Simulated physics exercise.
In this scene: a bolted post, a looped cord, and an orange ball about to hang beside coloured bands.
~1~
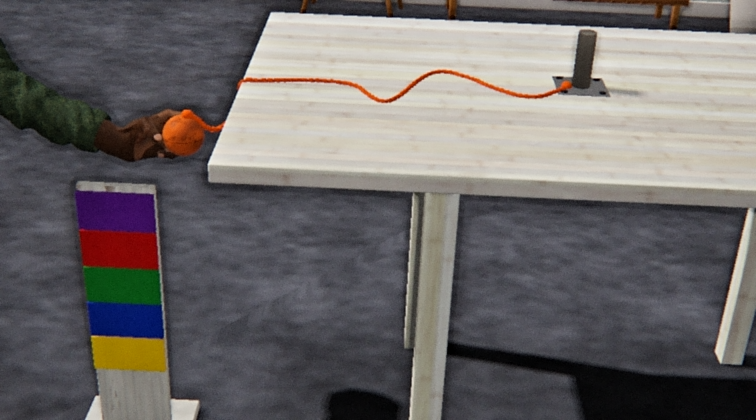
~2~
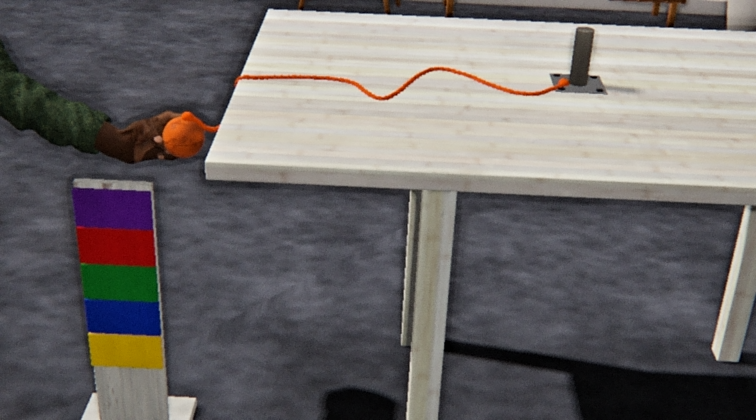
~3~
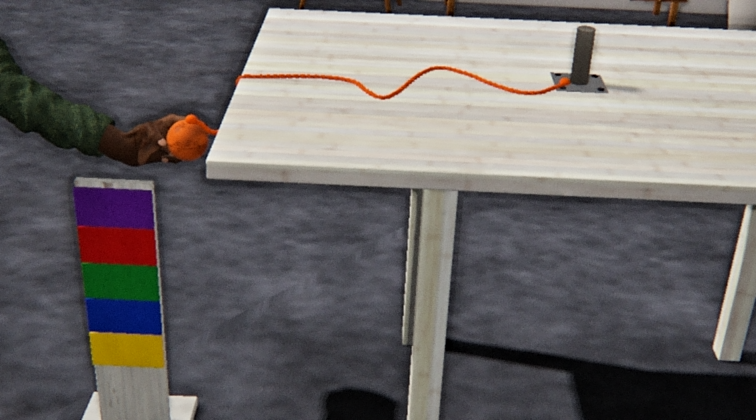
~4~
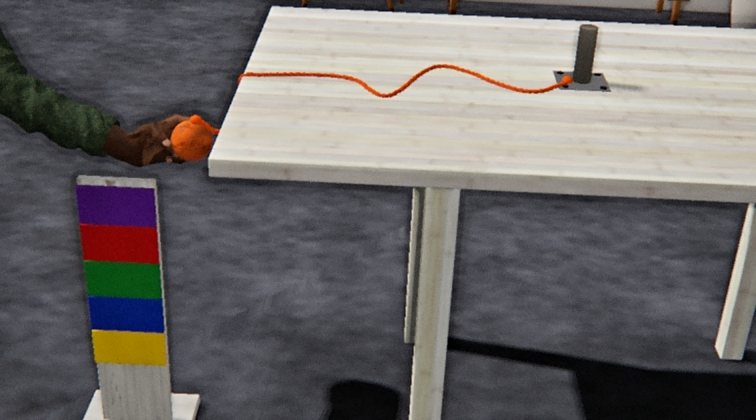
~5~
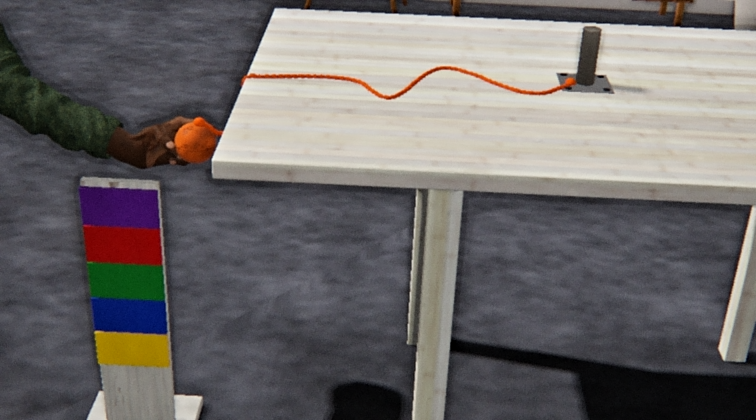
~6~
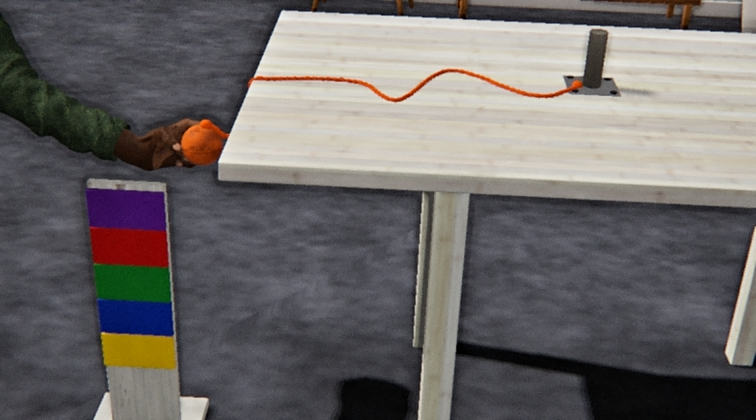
On a pale wooden table, an orange cord curves from a dark upright post to the left edge, where a gloved hand in a green sleeve holds an orange ball above a board of coloured bands. The hand and ball shift only slightly, and the view drifts a little.
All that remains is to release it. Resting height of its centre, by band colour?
Green.
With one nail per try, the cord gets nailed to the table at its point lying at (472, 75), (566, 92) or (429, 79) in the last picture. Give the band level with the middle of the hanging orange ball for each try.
Red; green; red.
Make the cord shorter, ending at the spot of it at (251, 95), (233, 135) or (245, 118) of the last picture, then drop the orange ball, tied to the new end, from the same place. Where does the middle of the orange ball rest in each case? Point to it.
Well, that gives around (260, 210) the first time, (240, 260) the next and (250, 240) the last.
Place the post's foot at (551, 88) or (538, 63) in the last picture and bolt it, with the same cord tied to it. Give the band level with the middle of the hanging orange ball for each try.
Blue; blue.
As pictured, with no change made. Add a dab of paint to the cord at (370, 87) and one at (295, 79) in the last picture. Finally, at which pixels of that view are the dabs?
(261, 80) and (250, 149), roughly.
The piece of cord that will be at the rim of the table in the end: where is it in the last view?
Look around (366, 85).
Soon after, ball near (237, 267); level with red.
Then, ball near (261, 280); level with green.
At rest, ball near (248, 283); level with green. At green.
